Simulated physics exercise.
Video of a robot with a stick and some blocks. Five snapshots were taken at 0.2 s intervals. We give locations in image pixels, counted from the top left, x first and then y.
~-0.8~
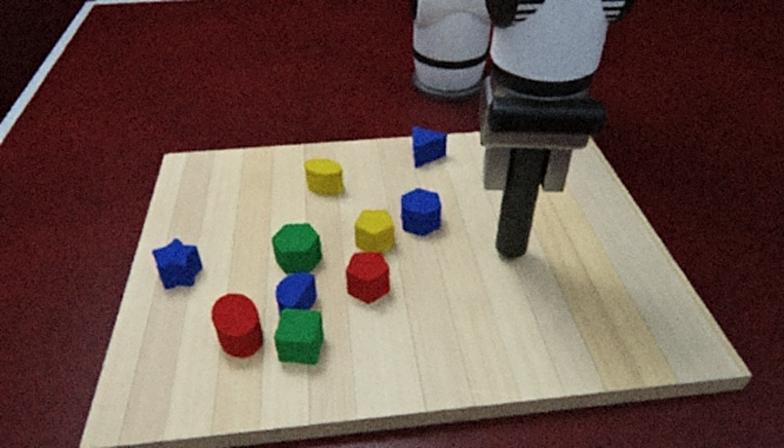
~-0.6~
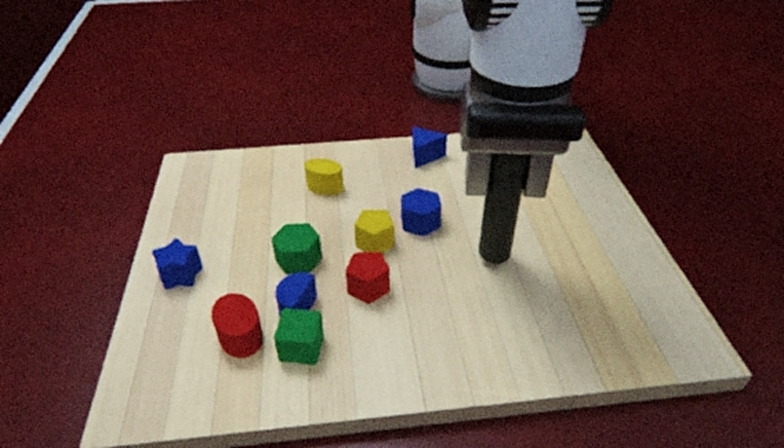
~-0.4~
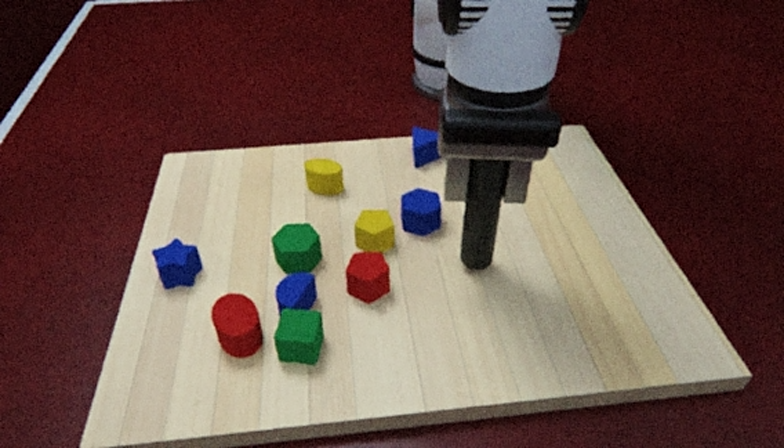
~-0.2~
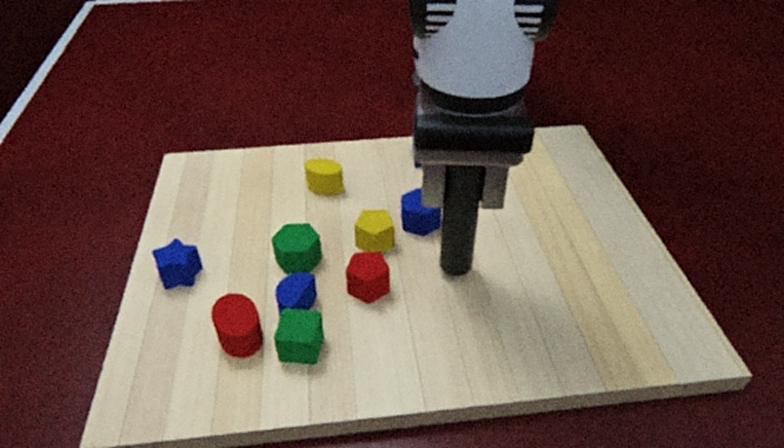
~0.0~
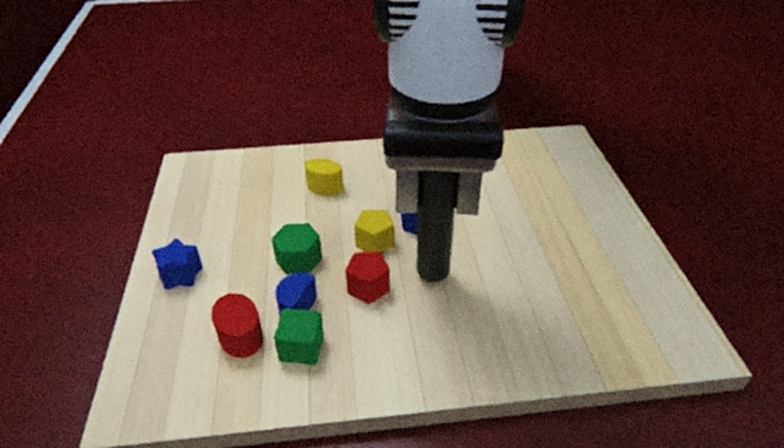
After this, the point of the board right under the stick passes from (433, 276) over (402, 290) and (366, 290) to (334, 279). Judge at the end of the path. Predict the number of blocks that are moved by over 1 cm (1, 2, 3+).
Answer: 2.
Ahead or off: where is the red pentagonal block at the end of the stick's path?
I'd say it is still being pushed.
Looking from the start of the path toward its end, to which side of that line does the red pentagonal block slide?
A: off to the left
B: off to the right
Option B.
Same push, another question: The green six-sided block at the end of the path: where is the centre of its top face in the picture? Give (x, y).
Around pixel (277, 228).
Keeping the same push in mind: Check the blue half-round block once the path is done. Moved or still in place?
It keeps its position.
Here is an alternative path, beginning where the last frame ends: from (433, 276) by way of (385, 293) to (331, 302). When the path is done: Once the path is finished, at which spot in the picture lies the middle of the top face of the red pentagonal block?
Pixel (302, 262).
On the path given first. One third of the way, stick (402, 283); red pentagonal block (363, 265).
Two thirds of the way, stick (365, 284); red pentagonal block (331, 258), turned 35° clockwise.
At the end, stick (334, 272); blue half-round block still; green six-sided block (277, 228), turned 20° clockwise; red pentagonal block (299, 248), turned 30° clockwise.
